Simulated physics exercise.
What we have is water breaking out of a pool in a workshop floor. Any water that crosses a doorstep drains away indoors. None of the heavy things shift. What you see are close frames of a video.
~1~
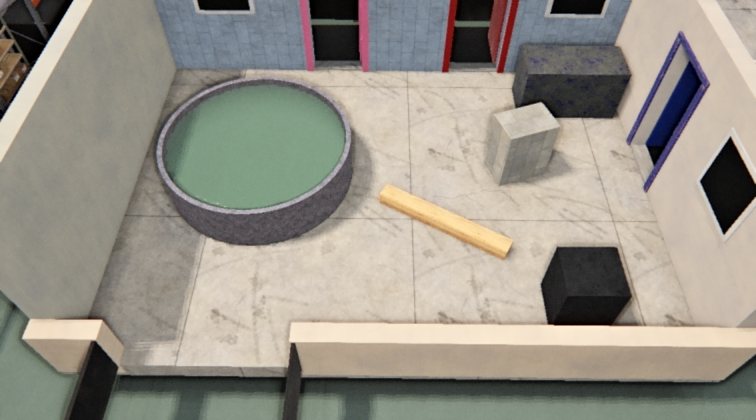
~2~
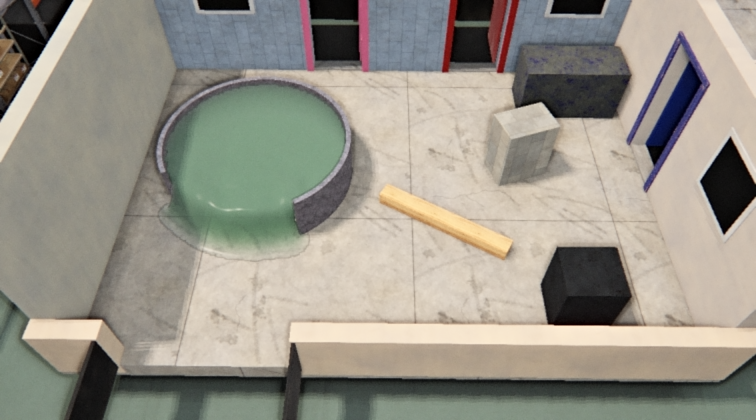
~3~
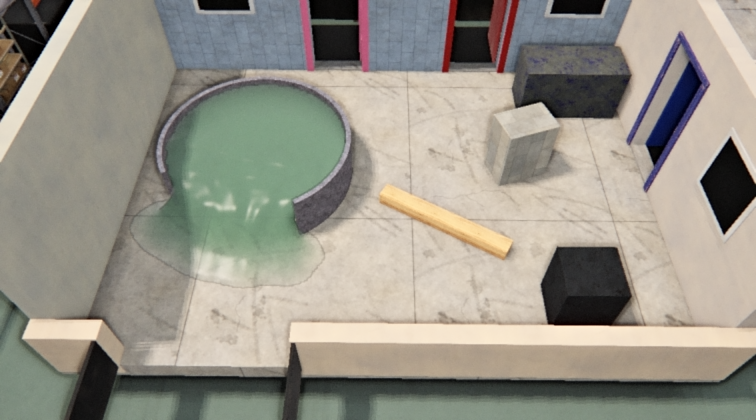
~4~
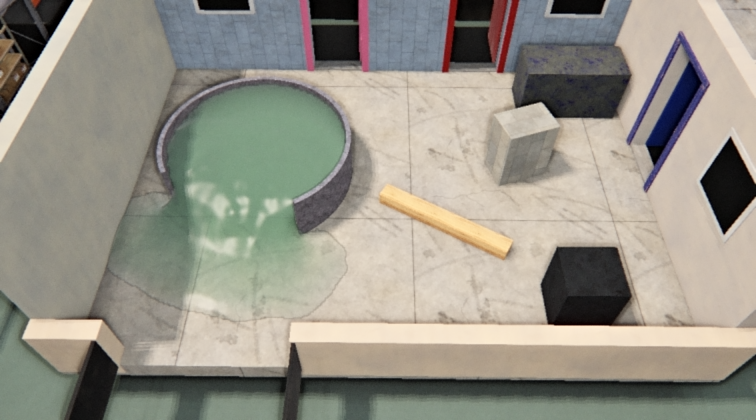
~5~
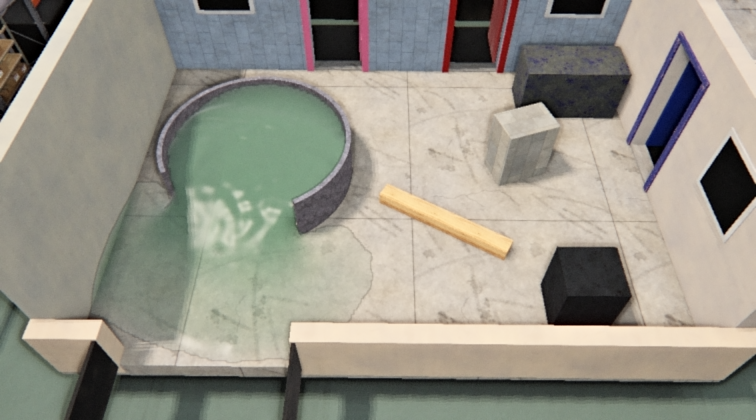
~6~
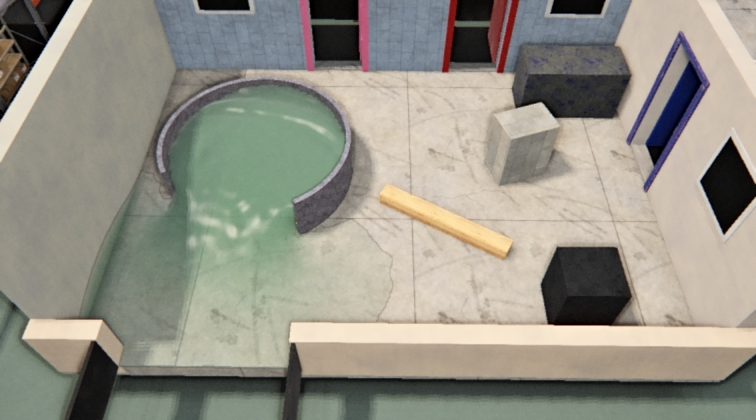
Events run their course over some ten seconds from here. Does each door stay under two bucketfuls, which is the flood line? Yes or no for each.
Red door - yes, stays under; pink door - yes, stays under; blue door - yes, stays under.
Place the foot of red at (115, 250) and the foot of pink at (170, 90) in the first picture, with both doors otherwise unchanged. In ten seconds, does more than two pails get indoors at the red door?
For the red door, it tops it.
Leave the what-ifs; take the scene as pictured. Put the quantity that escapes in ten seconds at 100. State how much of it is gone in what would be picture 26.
Note - share reached: 60 %.
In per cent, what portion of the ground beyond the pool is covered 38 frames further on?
I reckon around 55 %.
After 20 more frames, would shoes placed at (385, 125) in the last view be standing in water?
Outcome at that point: Unwetted.
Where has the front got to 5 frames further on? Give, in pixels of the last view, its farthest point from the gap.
Pixel estimate: (491, 351).
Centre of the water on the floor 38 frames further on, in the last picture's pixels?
The water centres close to (272, 213).
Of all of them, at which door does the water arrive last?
The door marked red.
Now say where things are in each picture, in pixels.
In the first frame, the round tank at (256, 142) is whole and still.
In the second frame, water pours out at (224, 230) and has run to (169, 206).
In the third frame, water pours out at (224, 232) and has run to (141, 218).
In the fourth frame, water pours out at (225, 233) and has run to (339, 272).
In the fifth frame, the front is at (341, 319), out from the gap at (225, 233).
In the sixth frame, the front is at a hidden place, out from the gap at (225, 233).
A moment on, water covers 25 % of the floor; the red door not reached, the pink door not reached, the blue door not reached.
Next, water covers 30 % of the floor; the red door not reached, the pink door not reached, the blue door not reached.
Then, water covers 35 % of the floor; the red door not reached, the pink door not reached, the blue door not reached.
Later, water covers 55 % of the floor; the red door not reached, the pink door wet at the sill, nothing in, the blue door not reached.
In the end, water covers 85 % of the floor; the red door wet at the sill, nothing in, the pink door wet at the sill, nothing in, the blue door wet at the sill, nothing in.
